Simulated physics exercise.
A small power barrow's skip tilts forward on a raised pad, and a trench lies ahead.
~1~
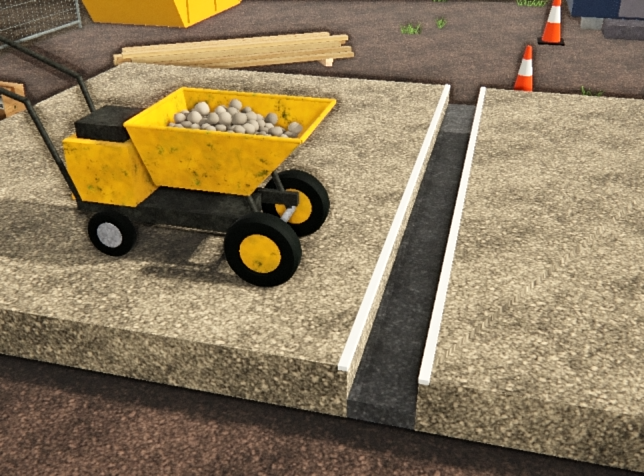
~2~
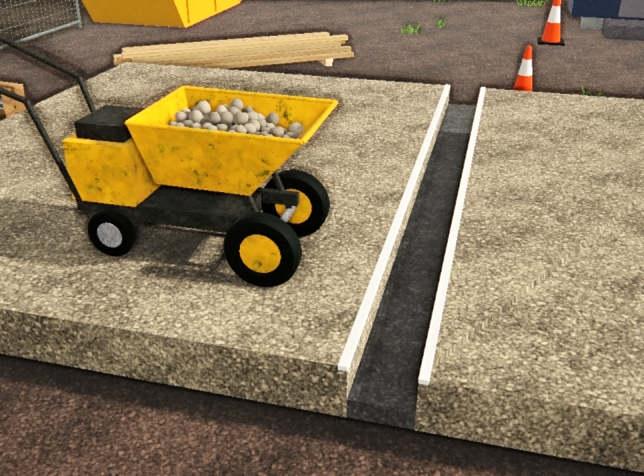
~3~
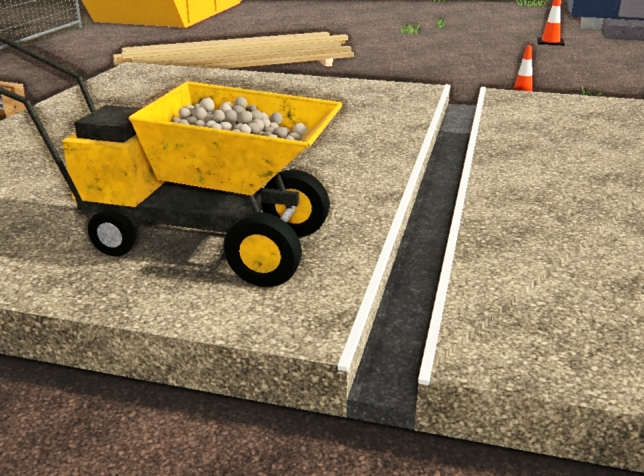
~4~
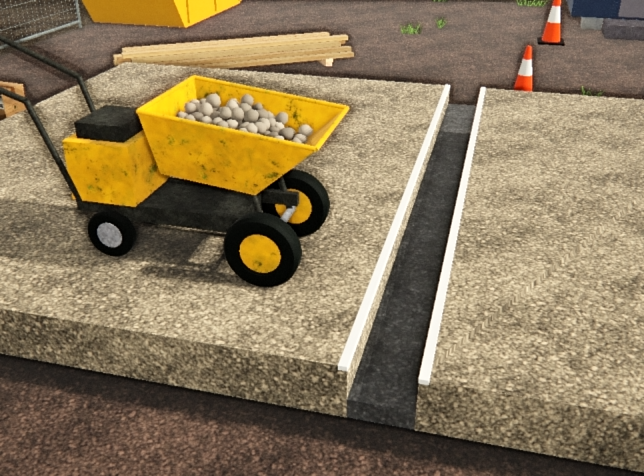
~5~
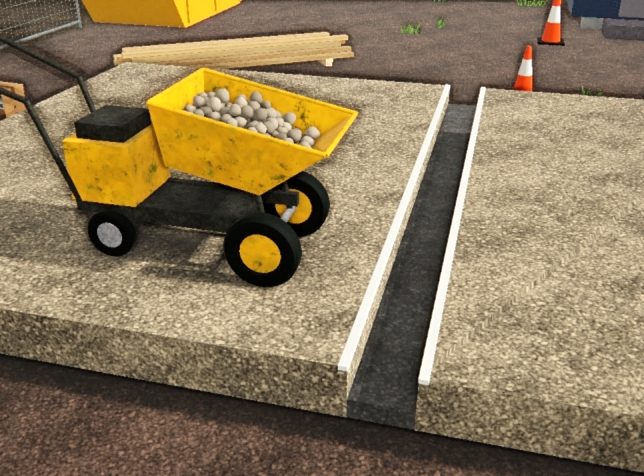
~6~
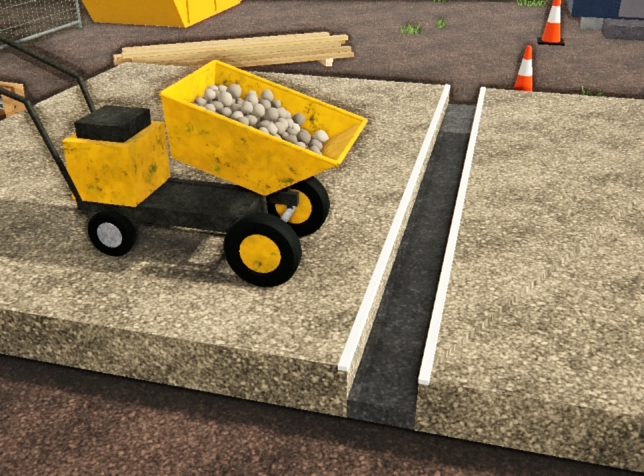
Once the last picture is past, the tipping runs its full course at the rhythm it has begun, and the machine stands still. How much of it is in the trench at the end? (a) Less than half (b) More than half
The answer is b.
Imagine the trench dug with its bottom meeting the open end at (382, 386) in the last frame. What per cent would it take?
Estimated share: Approx. 40 %.
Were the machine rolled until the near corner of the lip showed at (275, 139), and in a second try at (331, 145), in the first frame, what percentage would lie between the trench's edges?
In order: 80 % and 30 %.
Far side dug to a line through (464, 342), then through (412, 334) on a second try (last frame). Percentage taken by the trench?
Roughly 100 percent first and 40 percent second.
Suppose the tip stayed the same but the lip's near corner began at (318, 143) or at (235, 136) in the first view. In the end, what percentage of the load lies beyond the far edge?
It comes out near 40 in a hundred for the first and near 0 in a hundred for the second.
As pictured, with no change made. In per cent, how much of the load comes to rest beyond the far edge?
Result: Some 20 % of the load.
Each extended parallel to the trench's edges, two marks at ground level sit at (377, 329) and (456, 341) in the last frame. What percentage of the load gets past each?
That's 80 per cent for the first and 20 per cent for the second.
Shortly afterwards, skip tipped steeply; the whole lot in the skip.
Next, skip tipped right over; near two thirds in the skip; near a quarter in or heaped over the trench; a little beyond it; only a few falling.
Some moments later, skip tipped right over; a little in the skip; near two thirds in or heaped over the trench; near a quarter beyond it.
In the end, skip tipped right over; a little in the skip; near two thirds in or heaped over the trench; near a quarter beyond it.
